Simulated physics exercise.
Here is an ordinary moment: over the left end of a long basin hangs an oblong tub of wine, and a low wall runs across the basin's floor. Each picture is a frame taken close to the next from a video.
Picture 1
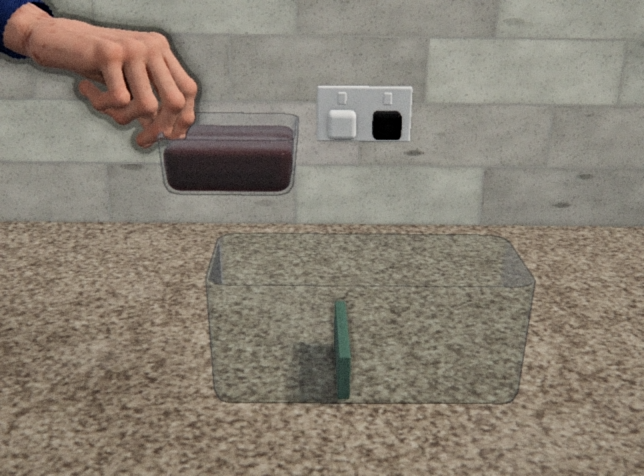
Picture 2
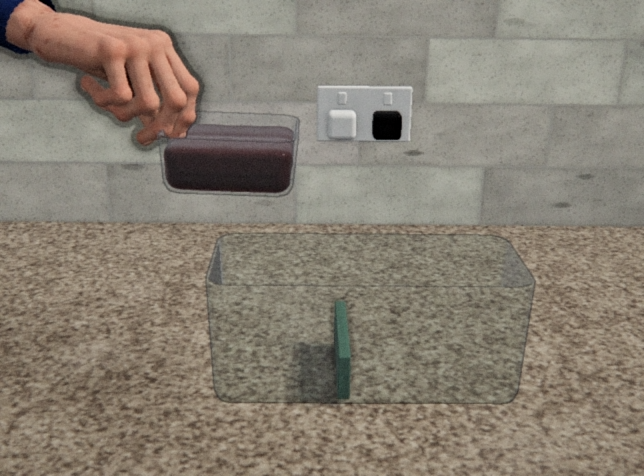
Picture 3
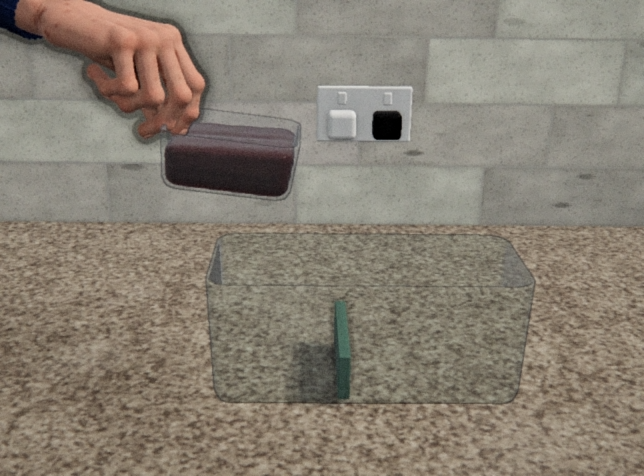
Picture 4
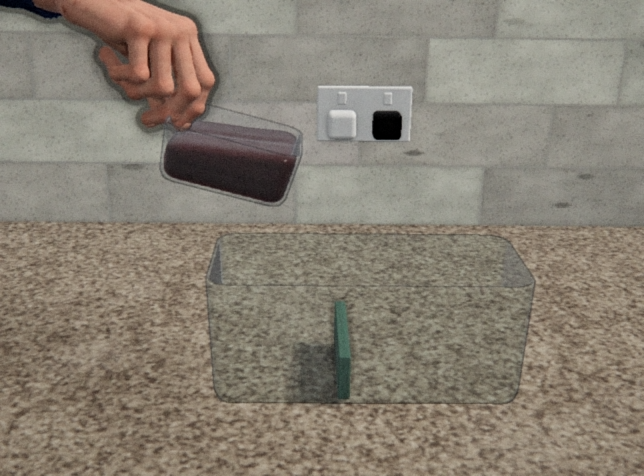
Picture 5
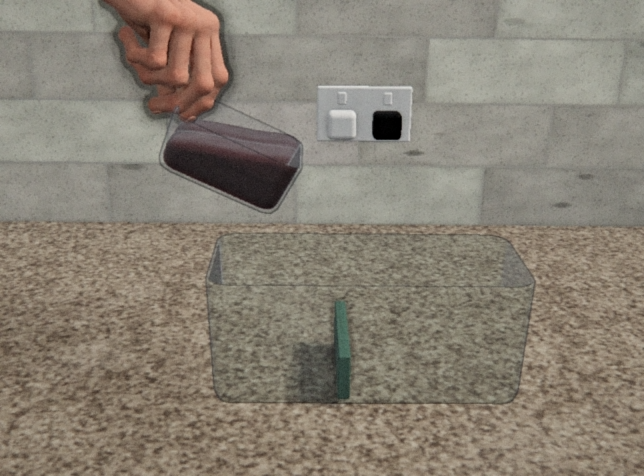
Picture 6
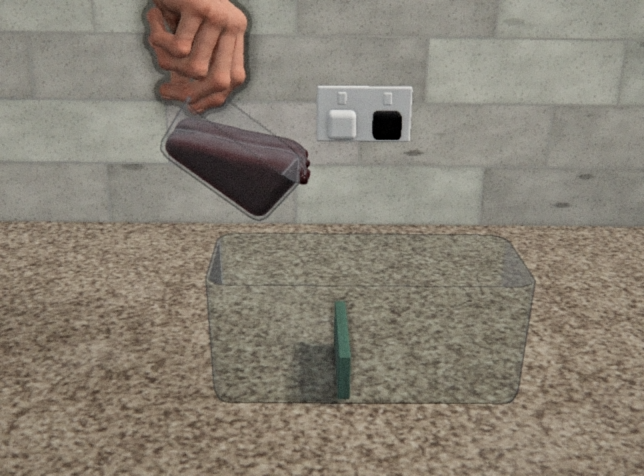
Above a long clear basin, a hand tilts a tub rightward until dark wine crosses its rim.
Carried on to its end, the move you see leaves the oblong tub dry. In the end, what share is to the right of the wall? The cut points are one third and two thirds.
The share right of the wall is between one third and two thirds.
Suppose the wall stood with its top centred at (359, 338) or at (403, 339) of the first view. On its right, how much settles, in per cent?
It would come to roughly 20 per cent the first time and roughly 10 per cent the second.
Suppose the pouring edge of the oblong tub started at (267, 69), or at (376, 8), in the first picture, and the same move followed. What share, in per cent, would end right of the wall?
One after the other: 20 %, 80 %.
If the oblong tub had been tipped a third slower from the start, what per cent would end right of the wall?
Roughly 60 percent.
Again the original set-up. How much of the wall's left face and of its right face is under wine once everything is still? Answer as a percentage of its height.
Once still, it is 30 % on the left and 20 % on the right.
A moment on, the oblong tub is tipped right over and 6 per cent is still to pour, 30 is left of the wall and 37 right of it.
Next, the oblong tub is tipped right over and 0 per cent is still to pour, 47 is left of the wall and 46 right of it.
Then the oblong tub is tipped right over and 0 per cent is still to pour, 48 is left of the wall and 46 right of it.
Later the oblong tub is tipped right over and 0 per cent is still to pour, 48 is left of the wall and 47 right of it.
At rest 48 per cent lies left of the wall, 47 right of it and 5 outside.
